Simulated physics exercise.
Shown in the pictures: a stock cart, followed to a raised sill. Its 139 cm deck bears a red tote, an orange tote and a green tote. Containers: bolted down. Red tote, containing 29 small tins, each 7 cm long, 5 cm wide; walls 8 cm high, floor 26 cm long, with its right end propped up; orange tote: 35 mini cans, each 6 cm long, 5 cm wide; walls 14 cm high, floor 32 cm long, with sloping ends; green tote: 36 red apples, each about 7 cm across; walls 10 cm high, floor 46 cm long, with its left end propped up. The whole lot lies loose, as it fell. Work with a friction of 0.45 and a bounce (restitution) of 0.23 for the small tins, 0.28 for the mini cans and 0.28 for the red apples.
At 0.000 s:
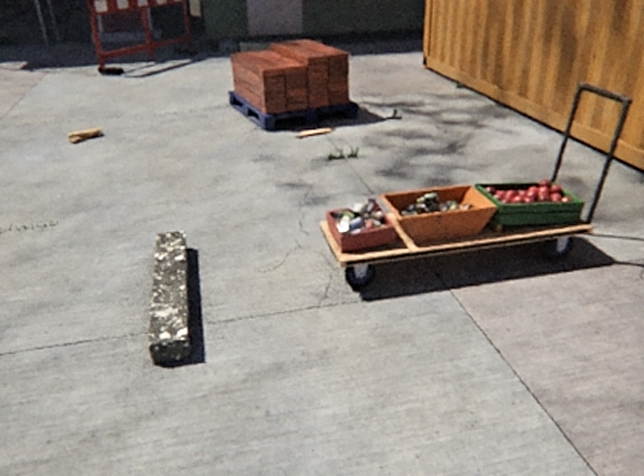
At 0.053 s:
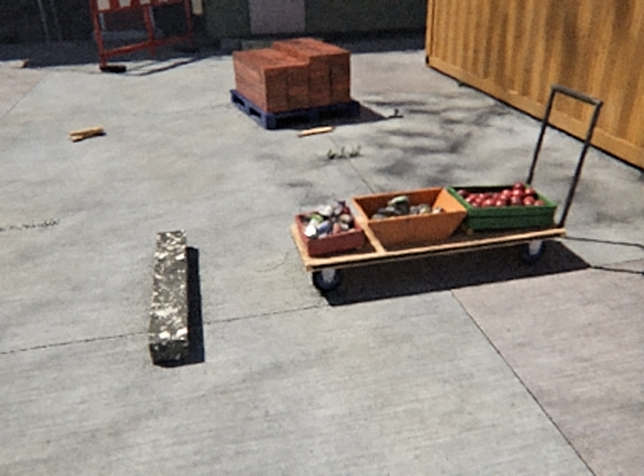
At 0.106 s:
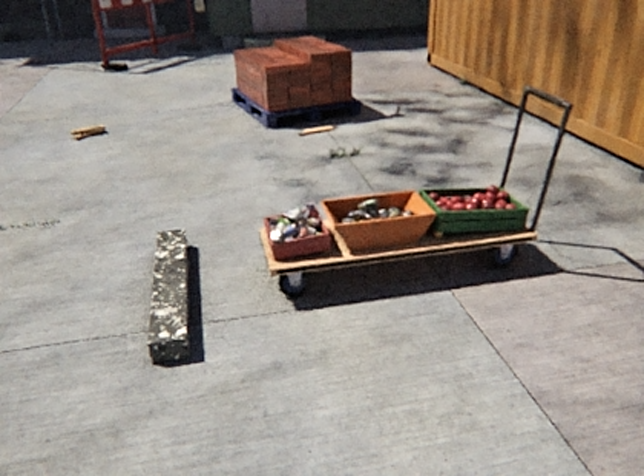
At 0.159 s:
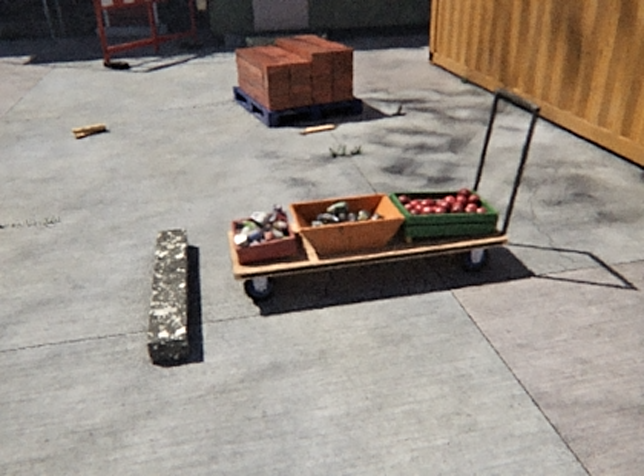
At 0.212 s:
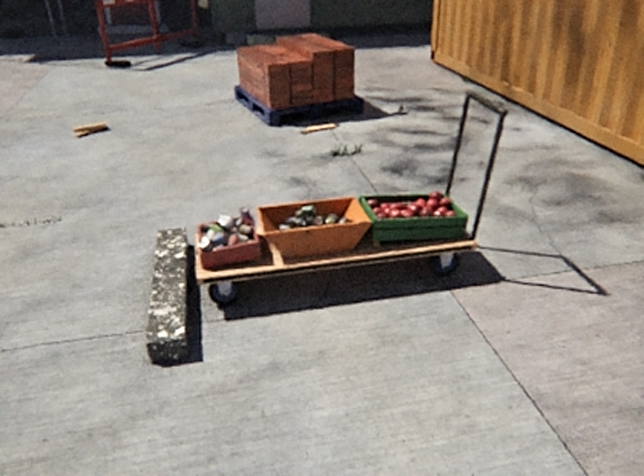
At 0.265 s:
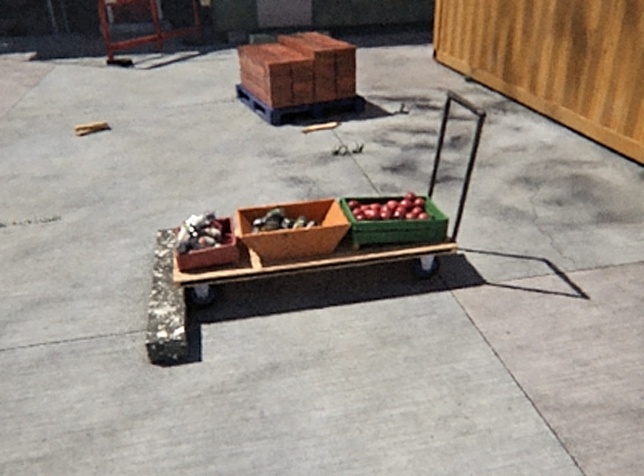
On a sunlit concrete yard, a flat cart carrying a red, an orange and a green box, the green one holding red apples, rolled left until its front end reached a speckled stone sill.
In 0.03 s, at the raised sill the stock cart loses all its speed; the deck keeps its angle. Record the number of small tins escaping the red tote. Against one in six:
Over.
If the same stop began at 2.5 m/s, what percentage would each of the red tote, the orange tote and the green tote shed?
Then the red tote sheds 20 per cent of its load, the orange tote 10 per cent, and the green tote 0 per cent.
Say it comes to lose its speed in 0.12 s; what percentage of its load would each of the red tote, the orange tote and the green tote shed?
Result - red tote: 30 percent, orange tote: 10 percent, green tote: 0 percent.
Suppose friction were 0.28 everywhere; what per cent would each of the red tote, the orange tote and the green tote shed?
You'd see red tote shed 30 percent, orange tote shed 40 percent, and green tote shed 10 percent.
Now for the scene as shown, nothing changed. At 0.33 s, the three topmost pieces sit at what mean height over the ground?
I'd guess about 44 cm.
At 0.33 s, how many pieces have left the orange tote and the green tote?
Estimate at that time - orange tote 0, green tote 0, give or take.
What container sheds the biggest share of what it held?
The red tote is the one.
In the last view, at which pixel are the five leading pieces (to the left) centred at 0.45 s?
Their centre is around (147, 221).
After 0.33 s, the red tote is down by 3 of 29, the orange tote has all 35 and the green tote has all 36.
After 0.45 s, the red tote is down by 7 of 29, the orange tote is down by 4 of 35 and the green tote has all 36.
After 0.68 s, the red tote is down by 11 of 29, the orange tote is down by 6 of 35 and the green tote is down by 1 of 36.
Outcome (at 1.18 s), the red tote is down by 11 of 29, the orange tote is down by 6 of 35 and the green tote is down by 1 of 36. Asked share, 11 of 29, 38 per cent.
